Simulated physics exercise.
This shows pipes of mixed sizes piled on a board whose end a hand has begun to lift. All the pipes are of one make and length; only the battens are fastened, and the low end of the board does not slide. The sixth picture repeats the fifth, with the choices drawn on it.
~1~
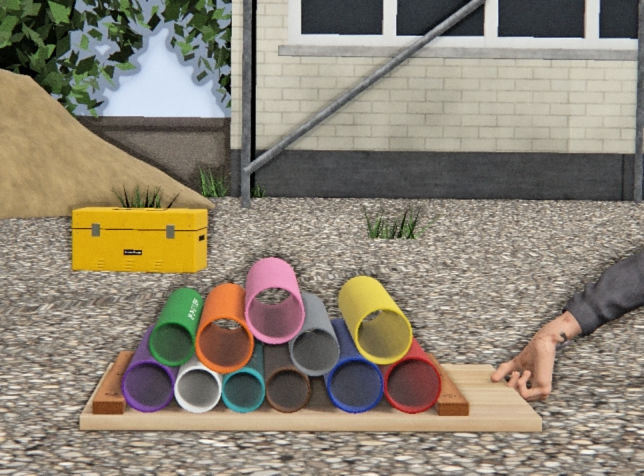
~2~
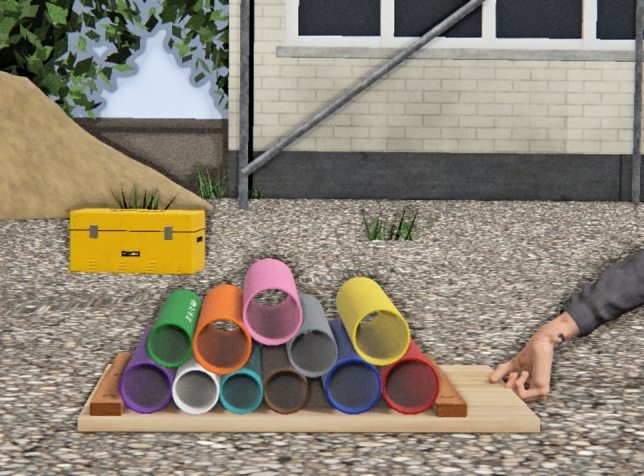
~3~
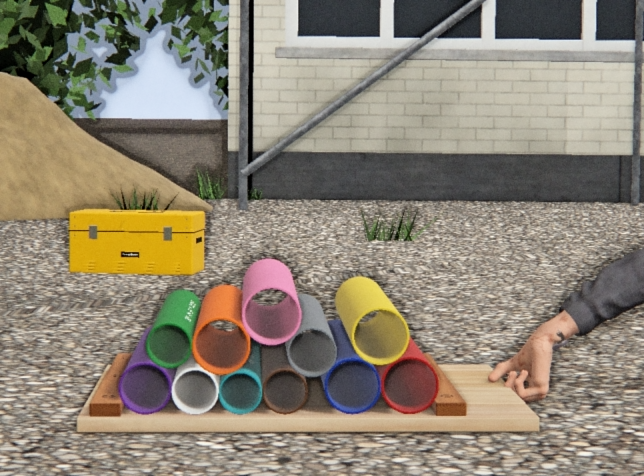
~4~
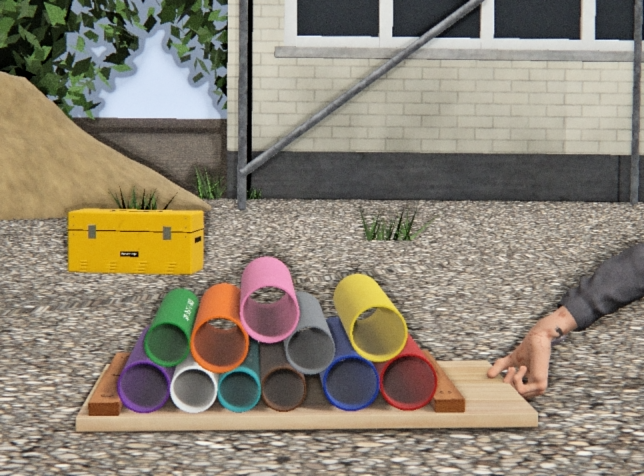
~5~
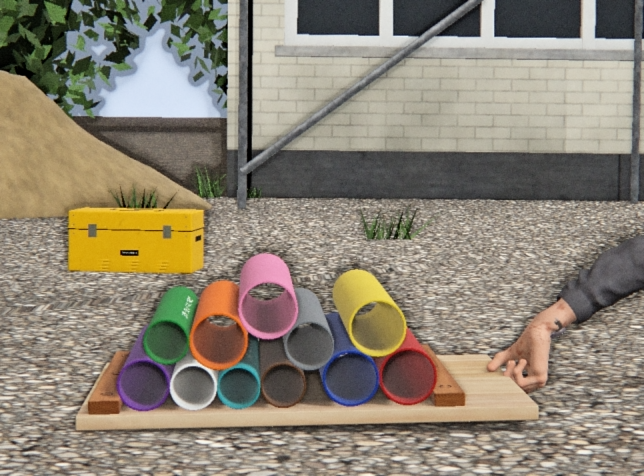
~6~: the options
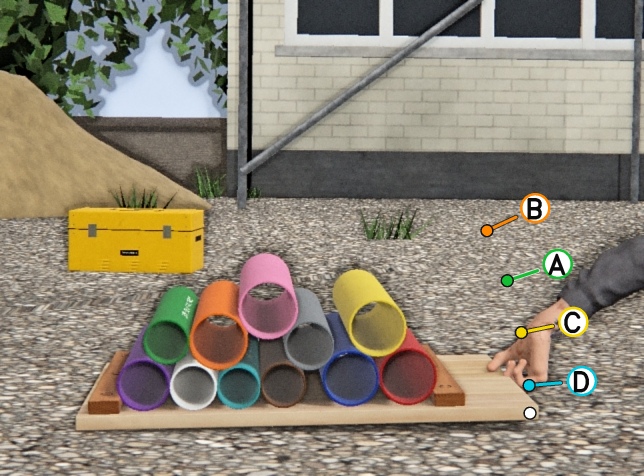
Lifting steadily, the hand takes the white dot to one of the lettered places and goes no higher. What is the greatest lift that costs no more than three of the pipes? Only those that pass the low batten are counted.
The last mark within the limit is A.
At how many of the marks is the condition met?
Three of them.
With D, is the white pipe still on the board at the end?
The white pipe: Yes.
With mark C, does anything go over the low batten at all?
At C: No.
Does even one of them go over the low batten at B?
Yes, at B.
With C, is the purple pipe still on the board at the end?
Yes, with C.
On the marked copy, A at (507, 281); B at (487, 231); C at (521, 332); D at (529, 386); the white dot at (530, 413).
Taking A. A third of the way, board at 14°.
Two thirds of the way, board at 19°.
When it is over, board at 19°, none over the low batten.
As for the rest, B five over the low batten; C none over the low batten; D none over the low batten.
